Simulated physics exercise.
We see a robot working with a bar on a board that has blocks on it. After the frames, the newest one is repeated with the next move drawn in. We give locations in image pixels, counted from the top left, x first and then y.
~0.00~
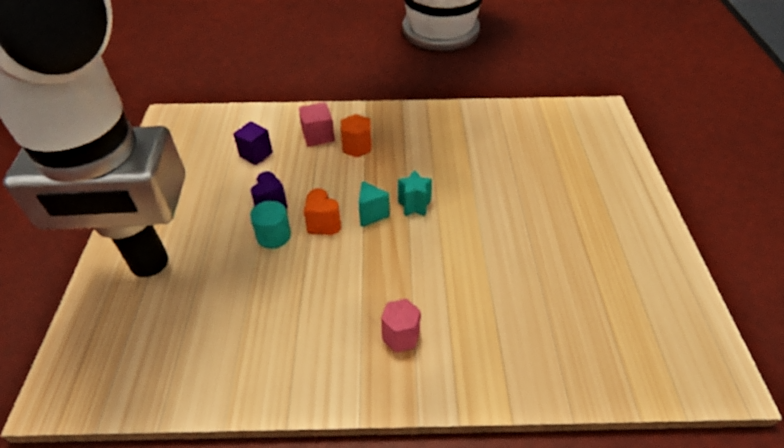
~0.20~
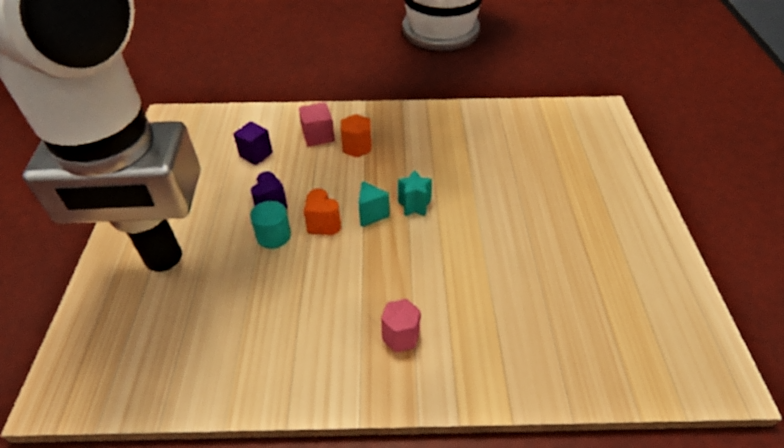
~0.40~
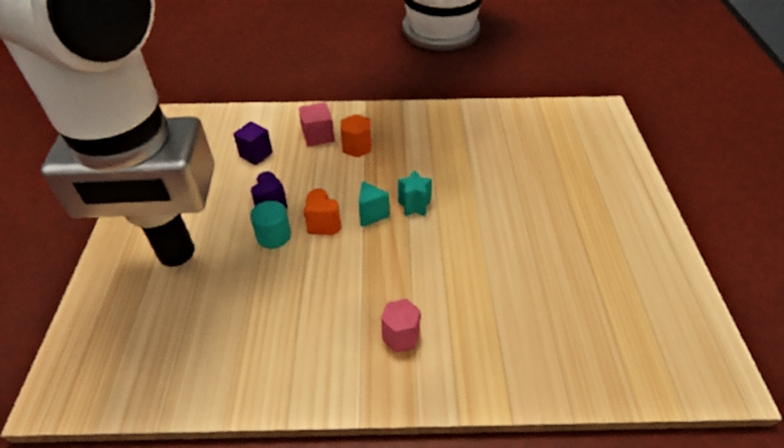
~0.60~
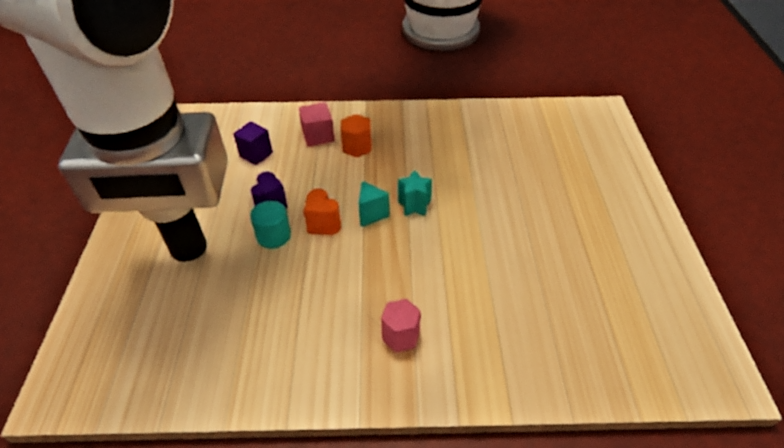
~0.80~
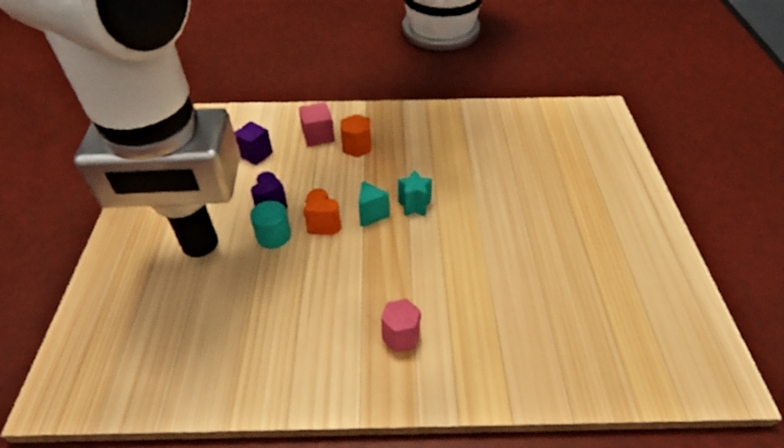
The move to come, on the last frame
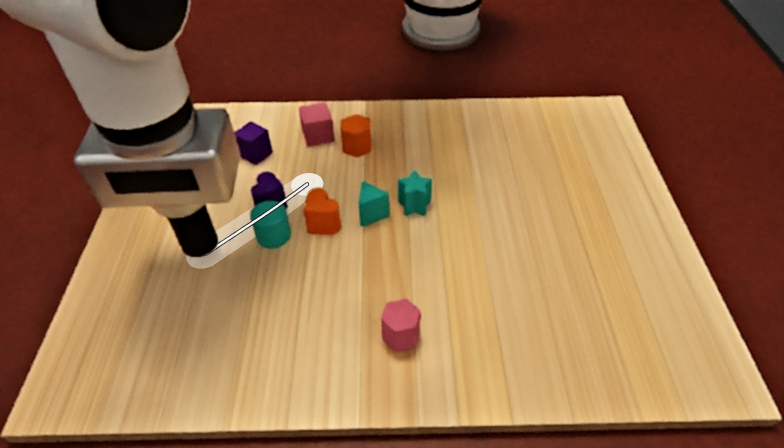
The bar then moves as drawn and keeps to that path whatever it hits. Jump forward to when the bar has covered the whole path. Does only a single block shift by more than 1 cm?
No
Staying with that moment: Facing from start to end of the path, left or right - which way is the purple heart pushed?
Sideways, to the left.
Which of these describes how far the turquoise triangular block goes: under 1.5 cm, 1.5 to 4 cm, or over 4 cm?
Overall it shifts less than 1.5 cm.
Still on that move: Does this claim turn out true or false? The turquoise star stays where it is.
True.
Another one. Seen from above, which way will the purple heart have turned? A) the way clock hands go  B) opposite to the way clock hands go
Letter B.
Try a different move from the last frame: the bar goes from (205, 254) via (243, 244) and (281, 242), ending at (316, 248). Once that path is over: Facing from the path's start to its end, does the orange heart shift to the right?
Final answer: No.
Drawn move, straight from (205, 254) to (307, 184).
The first path, step by step. One third of the way, bar (239, 219); nothing pushed yet.
Two thirds of the way, bar (274, 195); purple heart (291, 161), turned 20° anticlockwise; turquoise circle (282, 208).
At the end, bar (305, 173); purple heart (307, 140), turned 70° anticlockwise; turquoise circle (282, 208); orange heart still; turquoise triangular block still; turquoise star still.
